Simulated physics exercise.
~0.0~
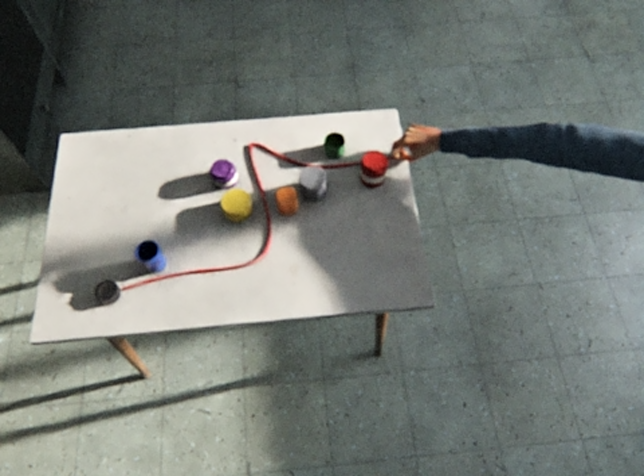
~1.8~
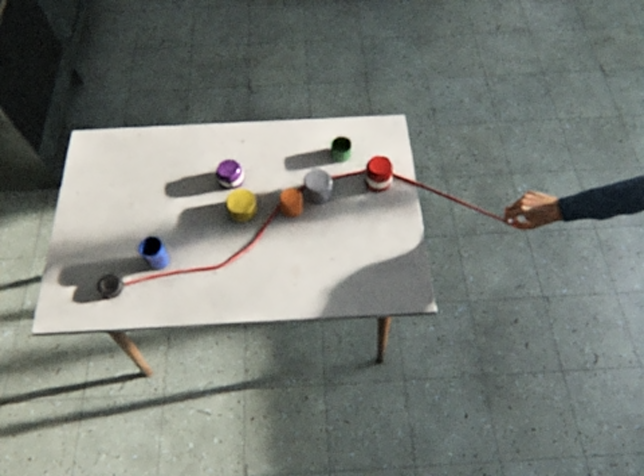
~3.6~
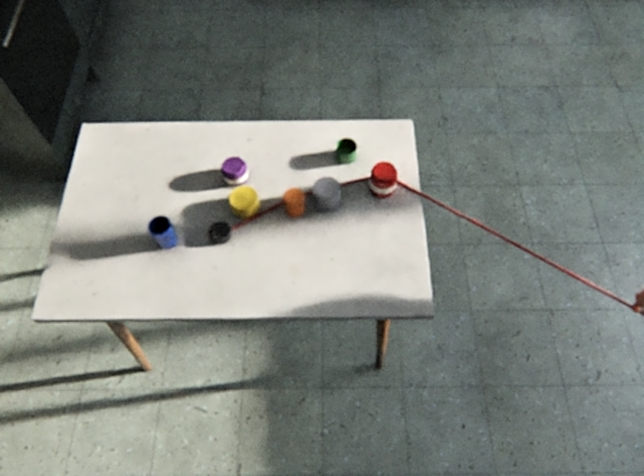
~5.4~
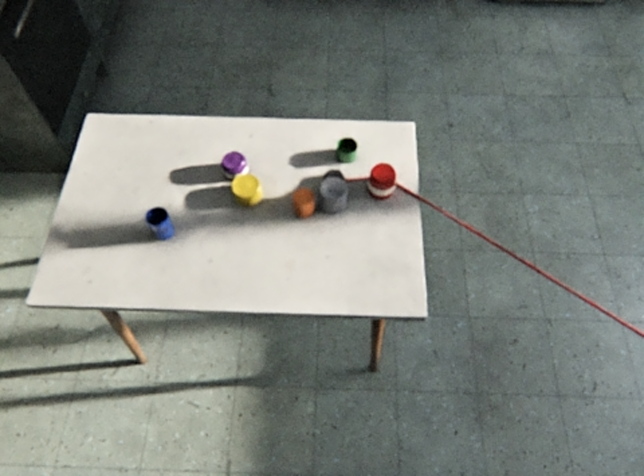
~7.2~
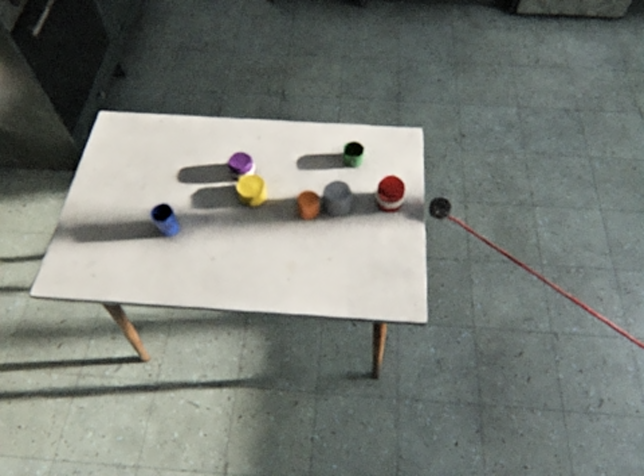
The footage shows a hand pulling a red cord rightwards across a white table of colourful containers, straightening it and dragging the attached black puck speaker past them as several shift slightly, until the puck leaves the right edge while the containers remain on the table.
